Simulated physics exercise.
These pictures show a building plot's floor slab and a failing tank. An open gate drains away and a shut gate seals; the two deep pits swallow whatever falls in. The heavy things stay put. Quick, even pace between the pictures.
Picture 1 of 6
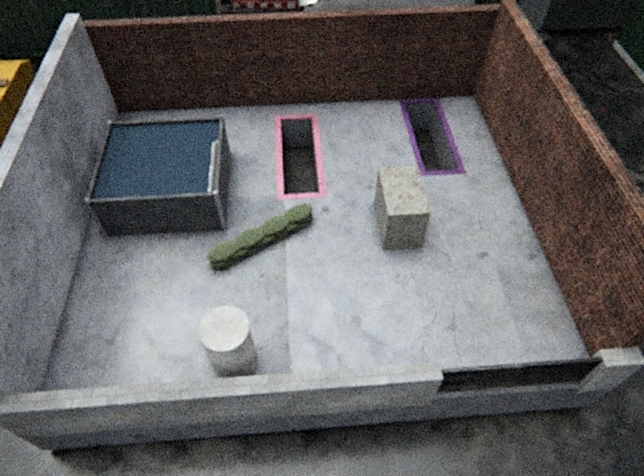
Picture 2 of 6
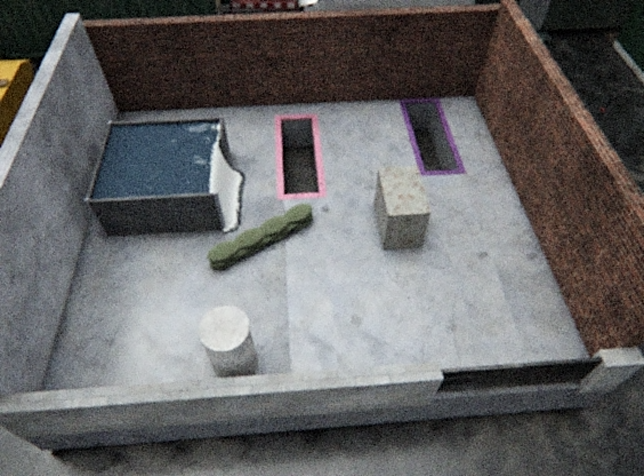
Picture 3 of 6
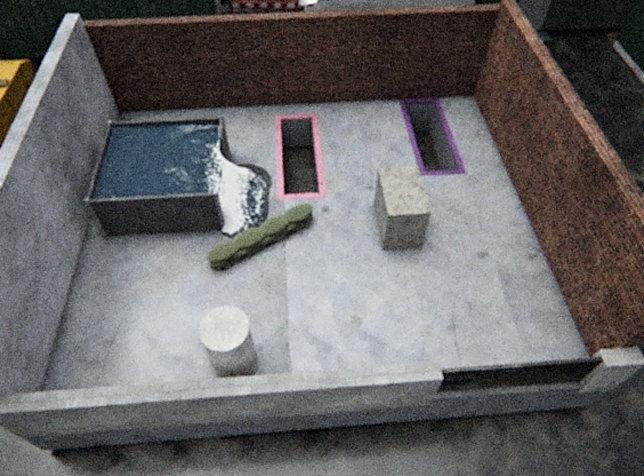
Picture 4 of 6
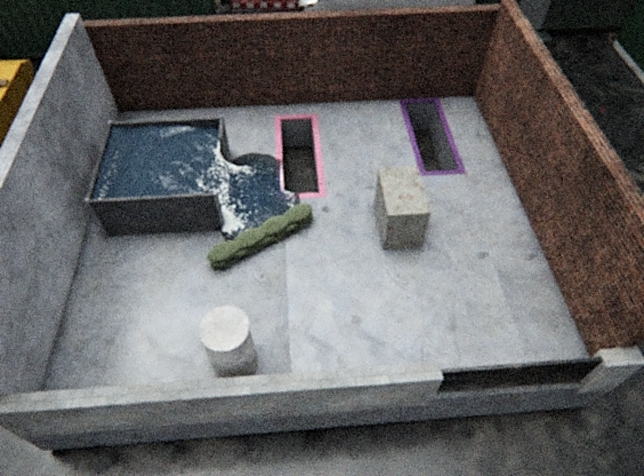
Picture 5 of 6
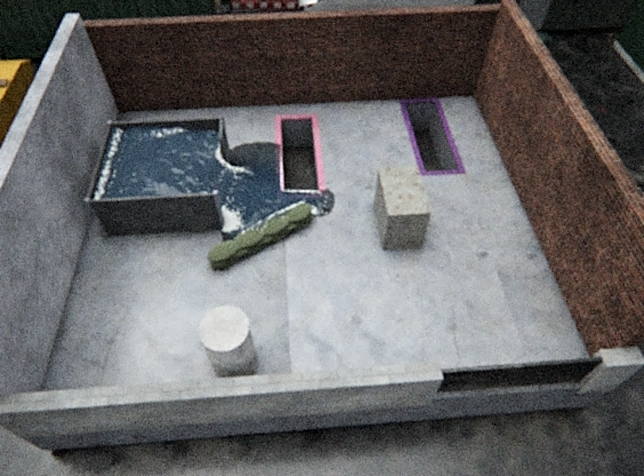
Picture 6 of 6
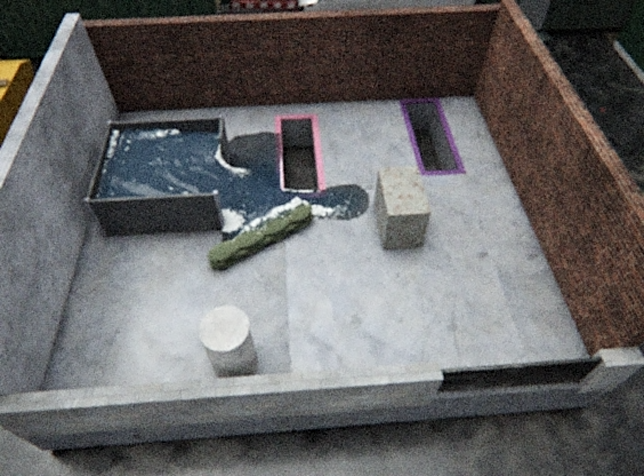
A walled building plot with a pale concrete floor slab is seen from above at an angle by a still camera. A dark tank of blue water stands at the left, with pink- and purple-edged openings to its right, a green hedge, a stone block and a pale cylinder nearer. Water pours from the tank's right side, foams toward the hedge, spreads around the pink-edged opening and runs rightward past the hedge's upper end.
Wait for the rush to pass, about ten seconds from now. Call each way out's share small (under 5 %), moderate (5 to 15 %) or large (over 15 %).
The gate's share is small. The pink pit's share is large. The purple pit's share is moderate.
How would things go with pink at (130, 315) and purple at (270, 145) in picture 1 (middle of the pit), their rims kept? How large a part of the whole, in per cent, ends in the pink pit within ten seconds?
Share for the pink pit: 6 percent.
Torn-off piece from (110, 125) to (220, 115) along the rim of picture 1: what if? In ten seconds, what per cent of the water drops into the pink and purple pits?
The pink pit gets 40 per cent and the purple pit 15 per cent.
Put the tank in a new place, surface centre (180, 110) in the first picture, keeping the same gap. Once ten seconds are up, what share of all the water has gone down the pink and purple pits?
I'd say pink gets 90 % and purple gets 0 %.
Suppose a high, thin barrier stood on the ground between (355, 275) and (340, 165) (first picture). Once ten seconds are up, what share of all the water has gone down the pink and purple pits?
Pink 70 %, purple 0 %.
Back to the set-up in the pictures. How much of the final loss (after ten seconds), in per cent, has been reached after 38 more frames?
My reading is about 85 per cent.
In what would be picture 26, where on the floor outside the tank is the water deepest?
About at (266, 229).
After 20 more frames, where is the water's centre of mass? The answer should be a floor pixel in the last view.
The balance point is around (233, 208).
A moment on, water covers 20 % of the floor; the gate 0 %, the pink pit 14 %, the purple pit 0 %.
Next, water covers 30 % of the floor; the gate 0 %, the pink pit 27 %, the purple pit 2 %.
Then, water covers 35 % of the floor; the gate 0 %, the pink pit 39 %, the purple pit 5 %.
Later, water covers 45 % of the floor; the gate 0 %, the pink pit 52 %, the purple pit 8 %.
In the end, water covers 60 % of the floor; the gate 0 %, the pink pit 60 %, the purple pit 10 %.
